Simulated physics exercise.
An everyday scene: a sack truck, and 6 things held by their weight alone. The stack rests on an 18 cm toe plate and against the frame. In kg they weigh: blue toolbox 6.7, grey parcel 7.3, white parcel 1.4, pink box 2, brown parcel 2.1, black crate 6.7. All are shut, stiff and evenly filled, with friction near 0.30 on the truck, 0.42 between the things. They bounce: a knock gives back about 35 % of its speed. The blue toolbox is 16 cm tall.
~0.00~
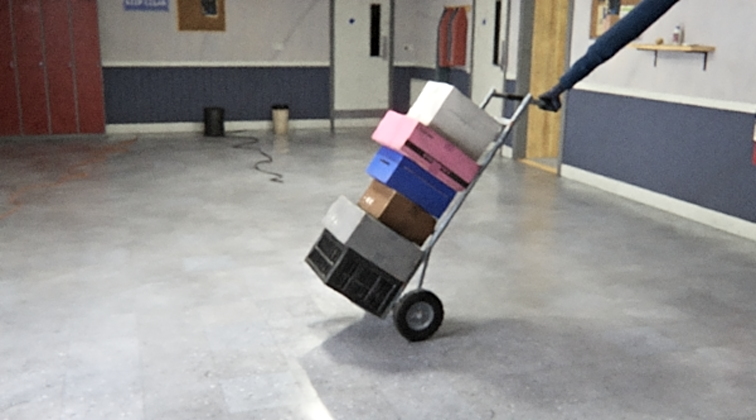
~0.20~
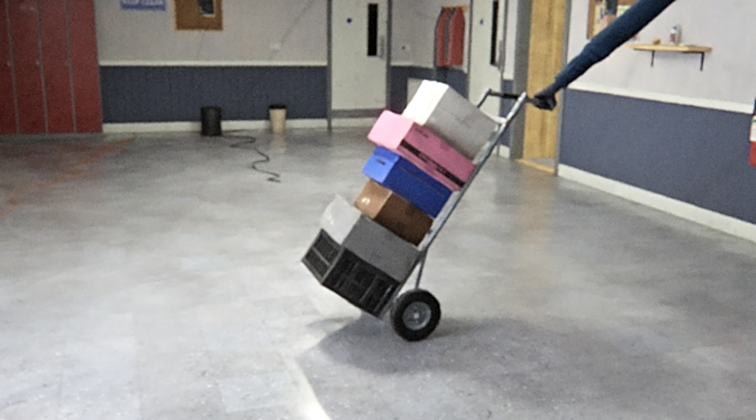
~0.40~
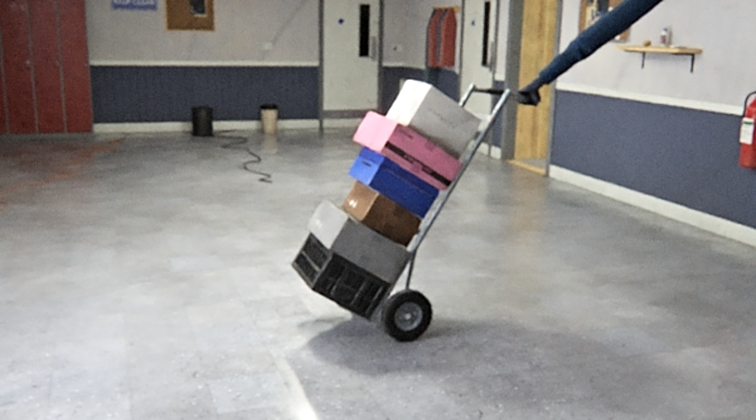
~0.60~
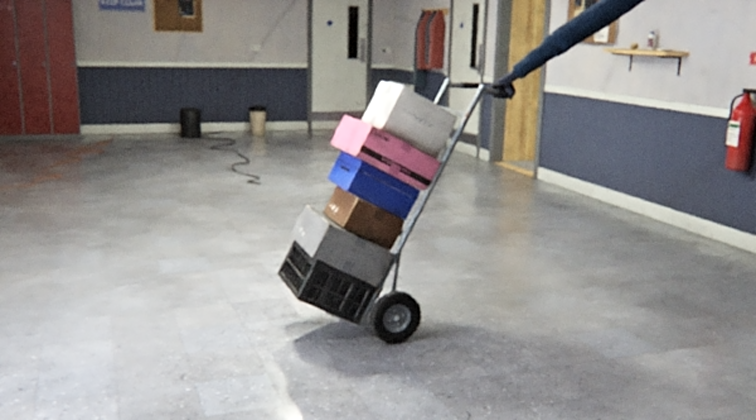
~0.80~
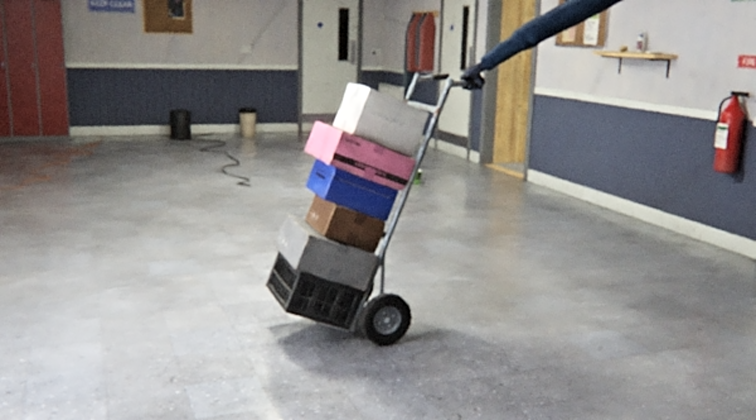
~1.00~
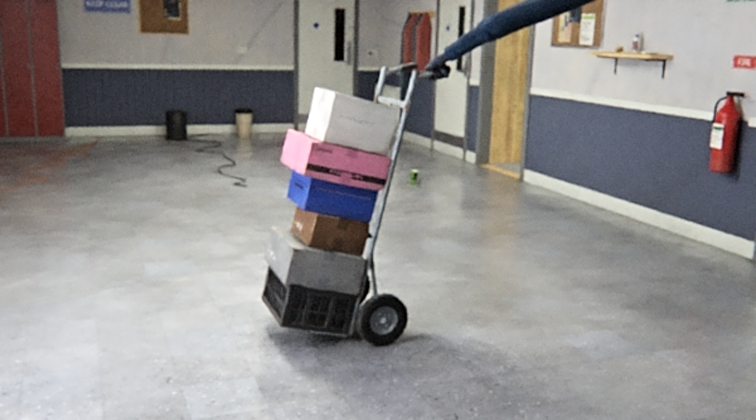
A gloved hand and dark-sleeved arm raising a tilted sack truck stacked with boxes and a black crate gradually towards upright.
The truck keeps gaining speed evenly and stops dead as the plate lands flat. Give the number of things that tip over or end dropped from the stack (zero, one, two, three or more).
Tipped or gone: Zero.
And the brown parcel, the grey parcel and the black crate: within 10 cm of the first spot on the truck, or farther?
The brown parcel keeps its place; the grey parcel keeps its place; the black crate keeps its place.
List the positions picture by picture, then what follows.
In the first picture, truck 35° back; blue toolbox (410, 182); grey parcel (371, 237).
In the second picture, truck 34° back; brown parcel (393, 212); black crate (349, 271).
In the third picture, truck 32° back; white parcel (433, 120); pink box (406, 151).
In the fourth picture, truck 28° back; brown parcel (364, 217); black crate (325, 280).
In the fifth picture, truck 22° back; white parcel (380, 120); pink box (359, 156).
In the sixth picture, truck 13° back; blue toolbox (332, 194); grey parcel (314, 259).
Around 1.50 s, truck upright; blue toolbox tipped 10° against what carries it near (287, 207); grey parcel tipped 6° against what carries it near (297, 274); white parcel tipped 10° against what carries it.
Around 2.70 s, truck upright; blue toolbox shifted 3 cm near (300, 207); white parcel shifted 13 cm; pink box shifted 4 cm.
Finally (4.6 s), not toppled but over 10 cm from the start, white parcel; the other 5 still in place (within 10 cm). Final places as that camera would see them, blue toolbox near (291, 208), grey parcel near (298, 274).
